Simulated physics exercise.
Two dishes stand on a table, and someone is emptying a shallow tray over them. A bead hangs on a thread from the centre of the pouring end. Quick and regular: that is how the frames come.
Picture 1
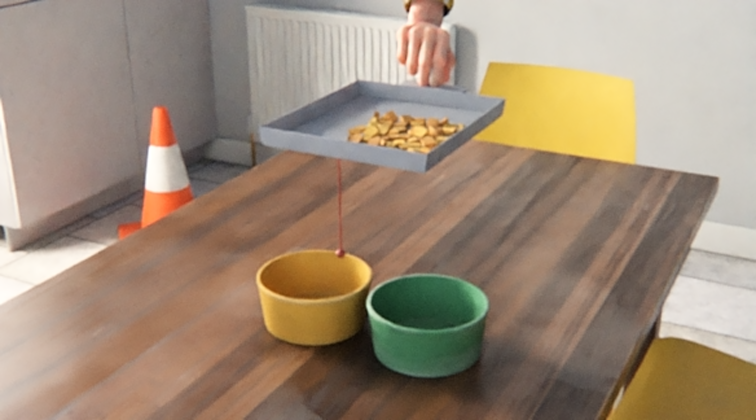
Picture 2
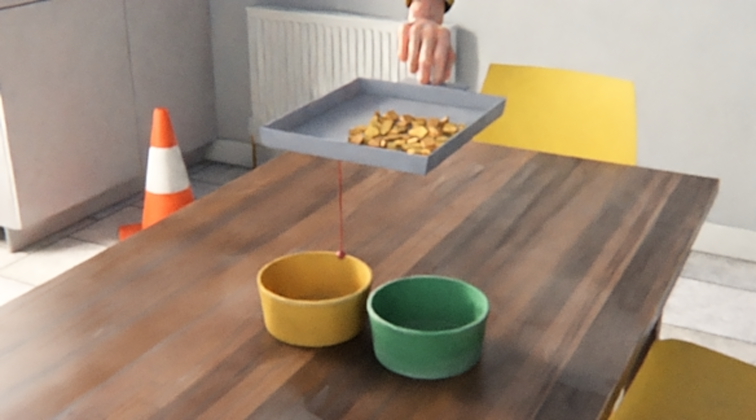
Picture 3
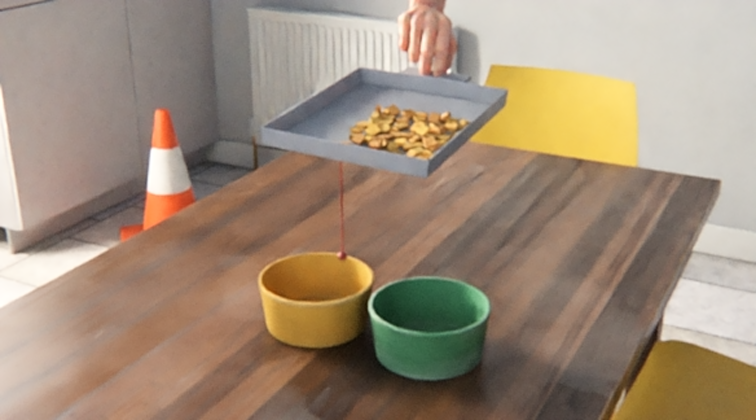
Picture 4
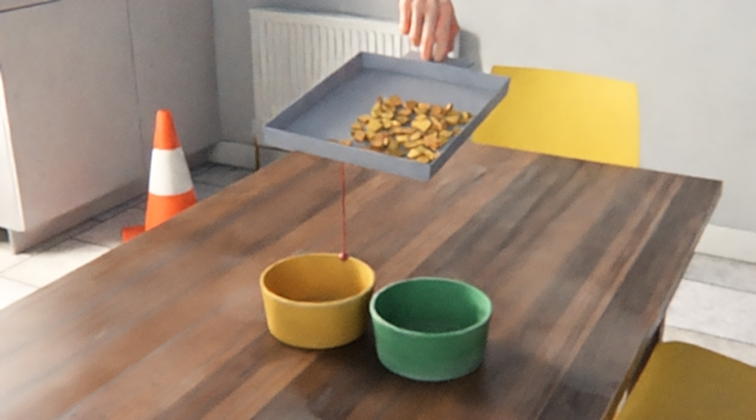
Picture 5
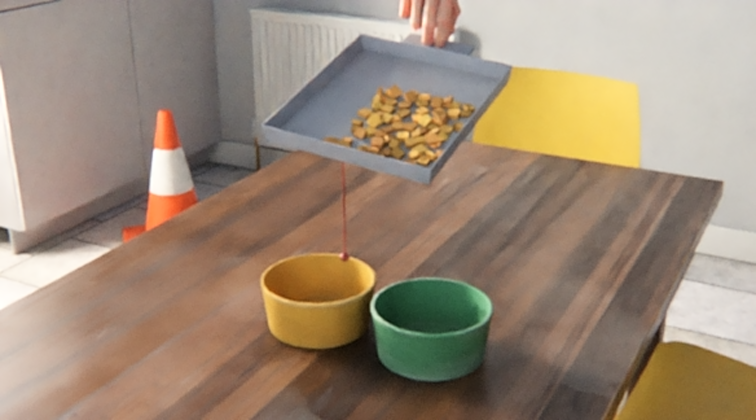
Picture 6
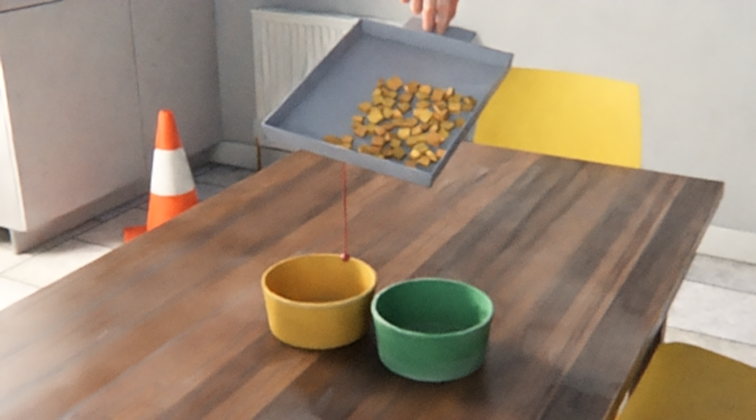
In this clip, a hand holds a gray tray of cereal squares above a yellow dish and a green dish on a wooden table, gradually raising its back and tilting the front edge slightly lower at the right corner.
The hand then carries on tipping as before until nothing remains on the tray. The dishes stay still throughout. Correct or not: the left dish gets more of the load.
Not correct; the right dish gets more.
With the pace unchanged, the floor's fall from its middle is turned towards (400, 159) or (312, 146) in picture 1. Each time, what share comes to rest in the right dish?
The share is 70 per cent in the first and 0 per cent in the second.
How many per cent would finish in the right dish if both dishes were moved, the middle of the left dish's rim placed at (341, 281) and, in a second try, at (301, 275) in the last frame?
Trial 1 near 30 percent, trial 2 near 90 percent.
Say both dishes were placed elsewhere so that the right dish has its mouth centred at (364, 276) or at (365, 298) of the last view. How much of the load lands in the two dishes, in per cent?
Near 50 and 70 percent respectively.
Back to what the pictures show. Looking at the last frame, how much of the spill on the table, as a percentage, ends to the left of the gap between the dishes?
Roughly 40 in a hundred.
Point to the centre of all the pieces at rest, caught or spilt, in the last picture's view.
Near pixel (408, 342).
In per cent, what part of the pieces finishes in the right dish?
My estimate is some 70 %.
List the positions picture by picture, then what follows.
Corners of the pouring end at (263, 127) and (425, 153), level; middle of the load at (394, 138), cereal squares; left dish at (286, 317); right dish at (402, 347); bead on its thread at (341, 253), in the first frame.
Corners of the pouring end at (263, 128) and (426, 156), level; middle of the load at (395, 138), in the second frame.
Corners of the pouring end at (264, 127) and (427, 159), tipped barely, lowest at the right corner; middle of the load at (396, 136), in the third frame.
Corners of the pouring end at (265, 126) and (428, 164), tipped a little, lowest at the right corner; middle of the load at (397, 131), in the fourth frame.
Corners of the pouring end at (265, 125) and (429, 168), tipped clearly, lowest at the right corner; middle of the load at (398, 127), in the fifth frame.
Corners of the pouring end at (265, 123) and (430, 172), tipped clearly, lowest at the right corner; middle of the load at (399, 123); left dish at (290, 320); right dish at (407, 352), in the sixth frame.
Soon, tray tipped steeply; nearly all on the tray; a stray few in the air.
A while on, tray tipped past a quarter turn; about a third on the tray; about a quarter in the right dish; a stray few outside both; about a third in the air.
Towards the end, tray tipped past a quarter turn; about two thirds in the right dish; a small part in the left dish; about a quarter outside both.
Finally, tray tipped past a quarter turn; about two thirds in the right dish; a small part in the left dish; about a quarter outside both.
